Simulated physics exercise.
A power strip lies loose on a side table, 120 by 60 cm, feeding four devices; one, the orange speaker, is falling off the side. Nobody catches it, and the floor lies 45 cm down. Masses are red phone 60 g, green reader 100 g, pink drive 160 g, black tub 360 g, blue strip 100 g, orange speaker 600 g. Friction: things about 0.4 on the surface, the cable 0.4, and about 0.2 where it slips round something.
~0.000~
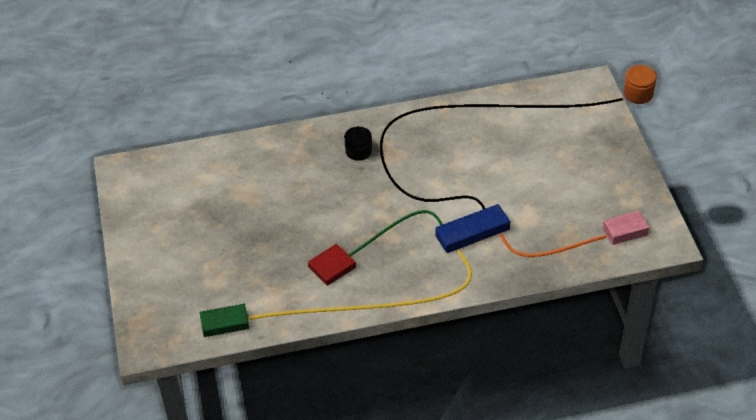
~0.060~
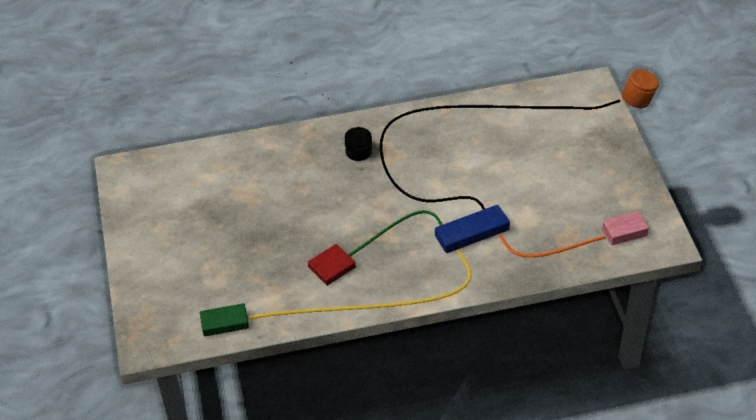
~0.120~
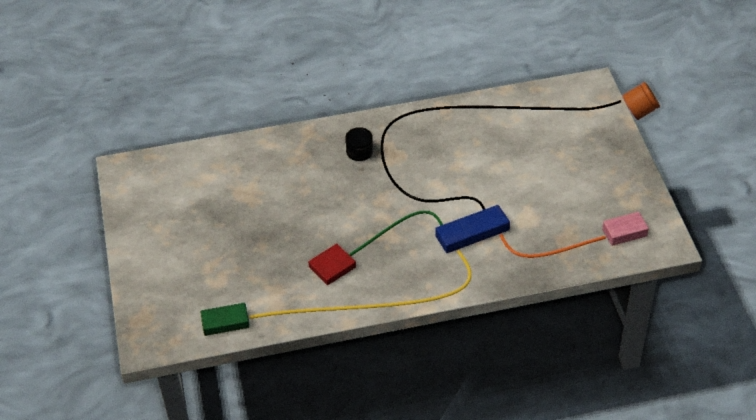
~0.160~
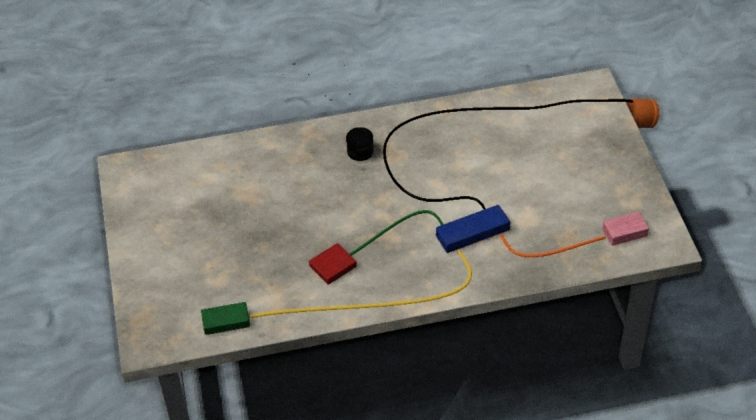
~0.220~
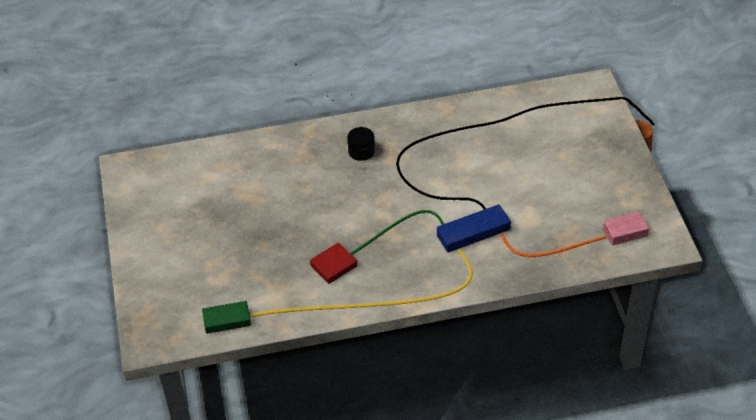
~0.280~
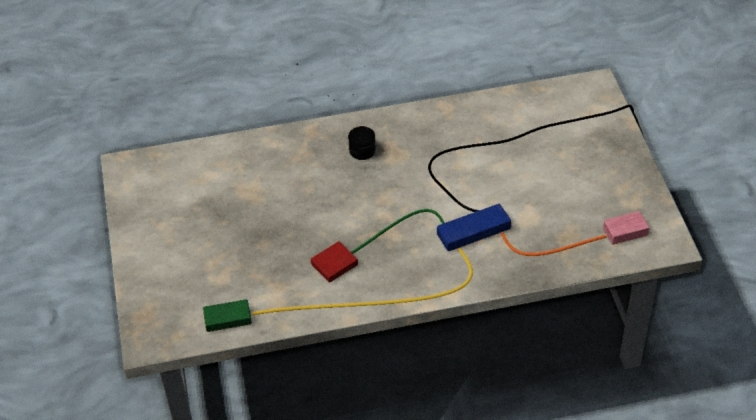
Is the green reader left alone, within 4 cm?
The green reader keeps its place.
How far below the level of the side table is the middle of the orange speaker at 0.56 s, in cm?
About 40 cm.
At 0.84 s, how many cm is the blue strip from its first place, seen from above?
Some 4 cm.
At 0.6 s, the strip's end of the black cable at (514, 211); blue strip 4 cm off its start, red phone 2 cm off its start, orange speaker over the edge.
At 0.8 s, the strip's end of the black cable at (514, 211); blue strip 4 cm off its start, red phone 3 cm off its start, orange speaker over the edge.
At 1.1 s, the strip's end of the black cable at (514, 211); blue strip 4 cm off its start at (493, 216), red phone 3 cm off its start at (345, 255), orange speaker over the edge.
At 1.4 s, the strip's end of the black cable at (514, 211); blue strip 4 cm off its start, red phone 3 cm off its start, orange speaker over the edge.
At 2.6 s, the strip's end of the black cable at (514, 211); green reader 0 cm off its start at (227, 312), blue strip 4 cm off its start at (493, 216), red phone 3 cm off its start at (345, 255), orange speaker over the edge.
